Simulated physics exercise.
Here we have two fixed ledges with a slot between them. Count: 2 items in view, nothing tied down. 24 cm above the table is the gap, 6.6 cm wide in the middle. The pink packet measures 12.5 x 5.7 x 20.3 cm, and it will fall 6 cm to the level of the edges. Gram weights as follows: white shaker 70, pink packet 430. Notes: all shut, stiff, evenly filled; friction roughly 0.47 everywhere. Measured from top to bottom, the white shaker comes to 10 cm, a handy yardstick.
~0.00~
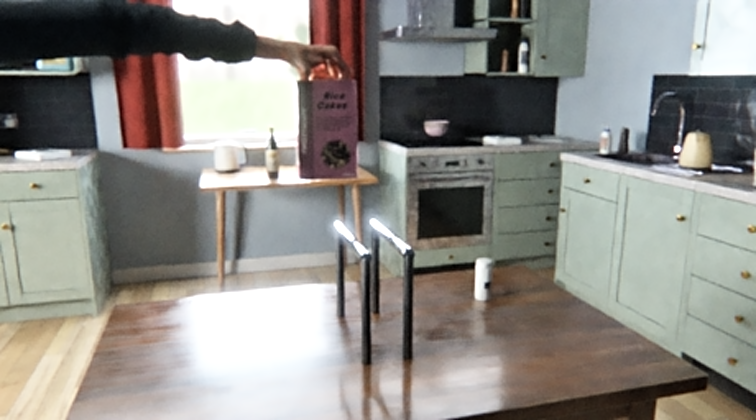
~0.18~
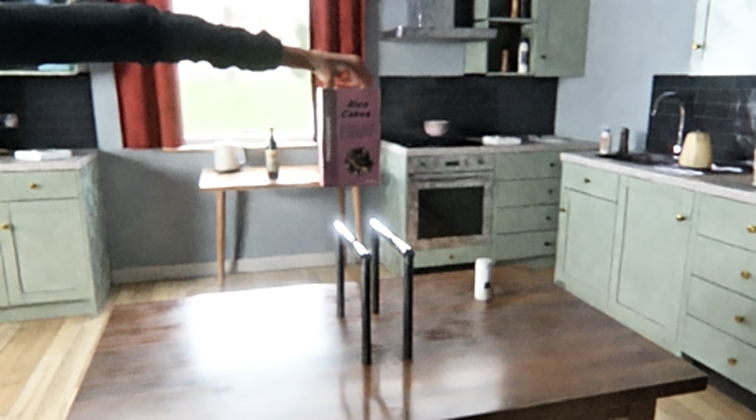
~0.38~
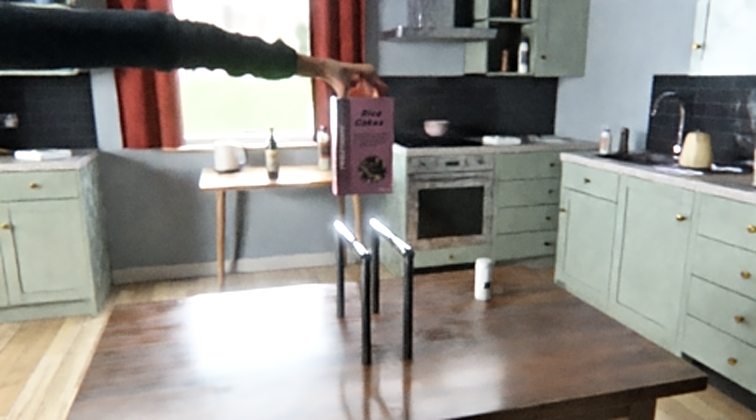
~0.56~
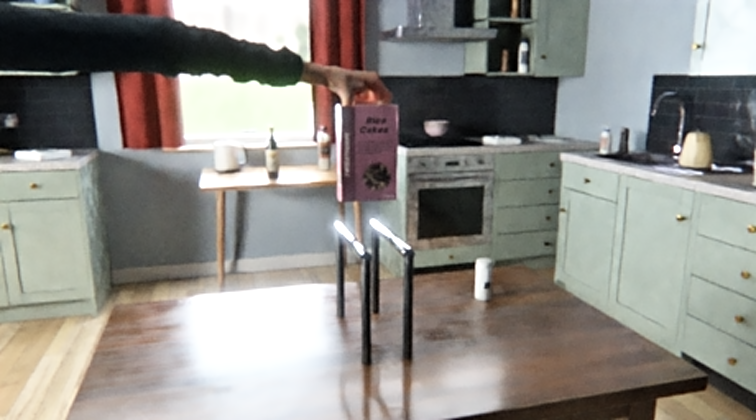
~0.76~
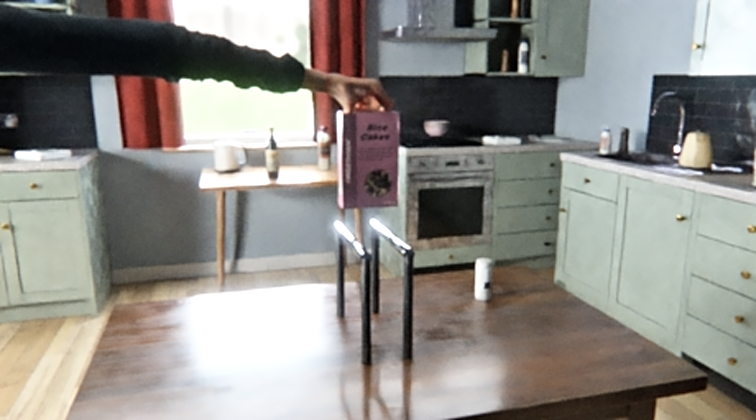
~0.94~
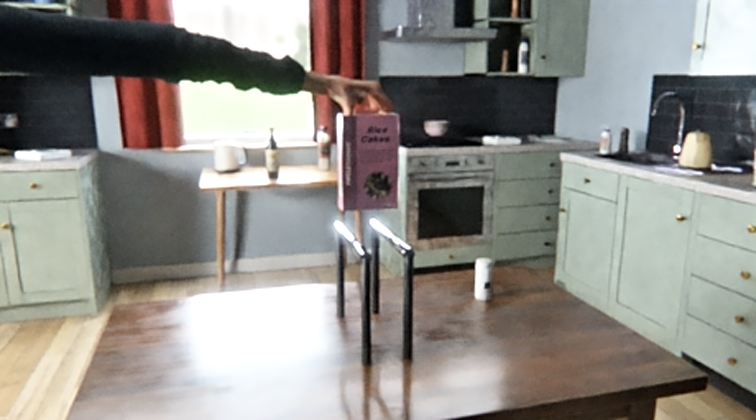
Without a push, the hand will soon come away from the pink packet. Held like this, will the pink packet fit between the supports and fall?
Stays suspended.
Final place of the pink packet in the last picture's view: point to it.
In the last view its middle sits roughly at (368, 189).
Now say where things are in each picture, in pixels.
In the first picture, 11 cm still to go; pink packet (326, 130); white shaker (484, 279).
In the second picture, 7 cm still to go; pink packet (349, 138); white shaker (484, 279).
In the third picture, 4 cm still to go; pink packet (362, 146); white shaker (484, 279).
In the fourth picture, 2 cm still to go; pink packet (367, 153); white shaker (484, 279).
In the fifth picture, poised above the slot; pink packet (368, 159); white shaker (484, 279).
In the sixth picture, poised above the slot; pink packet (368, 162); white shaker (484, 279).
By 1.26 s, pink packet 6 cm from its spot near (368, 189).
By 1.58 s, pink packet resting near (368, 189).
When it is over (1.9 s), not toppled but over 4 cm from the start, pink packet; white shaker within 4 cm of the start. End places, in pixels of the last picture, pink packet near (368, 189). The packet stays on top.
